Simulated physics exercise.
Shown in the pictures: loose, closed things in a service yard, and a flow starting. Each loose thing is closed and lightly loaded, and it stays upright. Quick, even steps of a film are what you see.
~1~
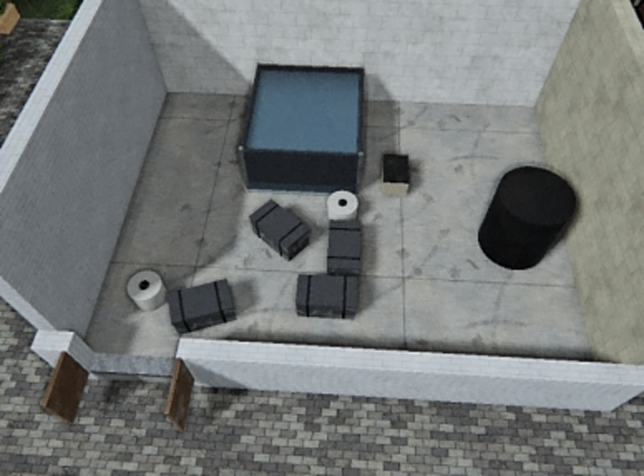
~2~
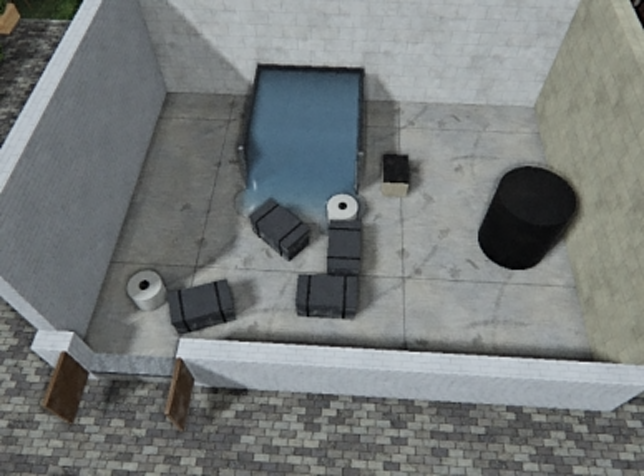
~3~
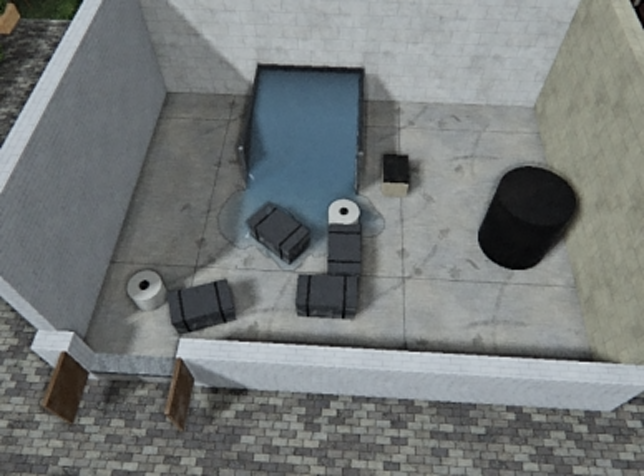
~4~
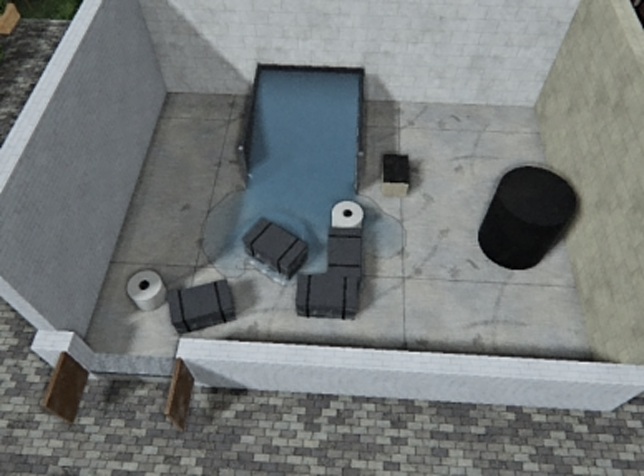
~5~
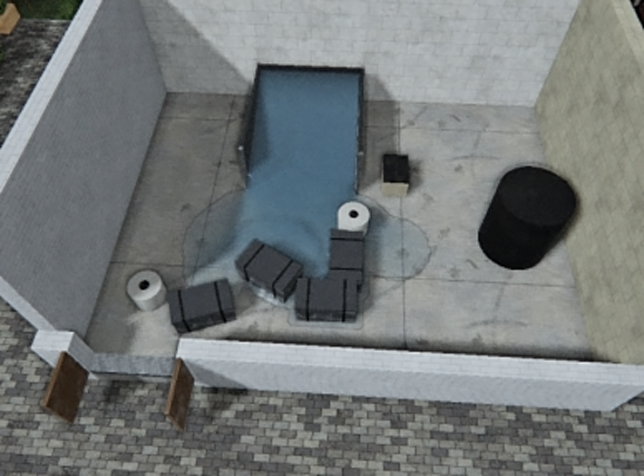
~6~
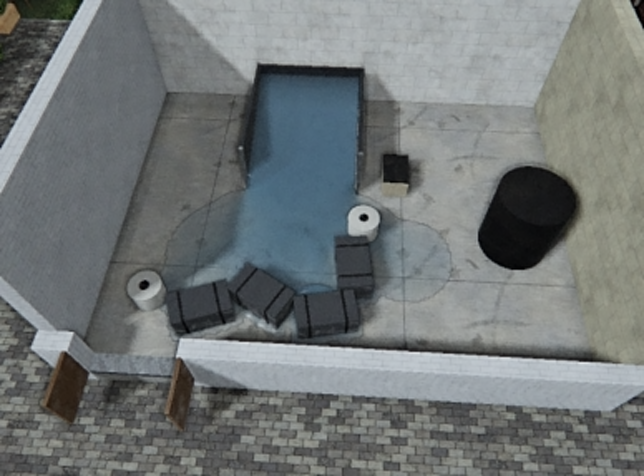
Water pouring from an open-fronted tank in a walled yard, spreading across concrete and pushing dark trunks and a white tub.
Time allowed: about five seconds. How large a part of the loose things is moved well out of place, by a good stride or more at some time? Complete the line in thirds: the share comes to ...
The share comes to at least two thirds.
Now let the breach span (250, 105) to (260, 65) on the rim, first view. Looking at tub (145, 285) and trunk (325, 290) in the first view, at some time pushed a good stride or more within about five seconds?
One by one - carried at least that far and never got there.
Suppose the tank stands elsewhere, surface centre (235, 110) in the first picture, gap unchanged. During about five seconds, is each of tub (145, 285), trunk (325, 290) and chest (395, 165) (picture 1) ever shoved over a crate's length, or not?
Result per object - went far, went far, stayed close.
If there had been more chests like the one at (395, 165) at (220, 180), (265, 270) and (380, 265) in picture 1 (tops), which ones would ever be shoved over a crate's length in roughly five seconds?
Twin one: Barely shifts; twin two: Slides well clear; twin three: Slides well clear.
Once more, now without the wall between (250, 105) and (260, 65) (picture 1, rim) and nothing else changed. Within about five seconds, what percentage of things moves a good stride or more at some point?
My figure is about 30 %.
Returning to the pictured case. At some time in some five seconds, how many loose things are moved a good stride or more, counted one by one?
It adds up to 6.
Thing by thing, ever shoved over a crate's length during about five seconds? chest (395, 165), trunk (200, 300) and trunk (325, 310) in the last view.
Item one stayed under the mark, item two went the distance, item three went the distance.
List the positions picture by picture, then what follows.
A trunk at (279, 222), on the bottom; a tub at (343, 203) rests on the ground; 0 of 7 have shifted, in the first picture.
A trunk at (279, 222), on the bottom; a tub at (343, 206), on the bottom, close to its start; 1 of 7 have shifted, in the second picture.
A trunk at (278, 226), on the bottom, close to its start; a tub at (344, 212), on the bottom, close to its start; 3 of 7 have shifted, in the third picture.
A trunk at (275, 242), on the bottom, a stride from its start; a tub at (348, 214) rests on the ground, close to its start; 3 of 7 have shifted, in the fourth picture.
A trunk at (269, 264), on the bottom, a stride from its start; a tub at (354, 214) floats, a stride from its start; 4 of 7 have shifted, in the fifth picture.
A trunk at (261, 289) rests on the ground, a stride from its start; a tub at (364, 218), afloat, a stride from its start; 4 of 7 have shifted, in the sixth picture.
A moment on, 4 of 7 are well off their spots; 0 afloat.
Next, 6 of 7 are well off their spots; 4 afloat.
Later, 6 of 7 are well off their spots; 4 afloat.
In the end, 6 of 7 are well off their spots, and 6 have been at some point; 3 afloat.
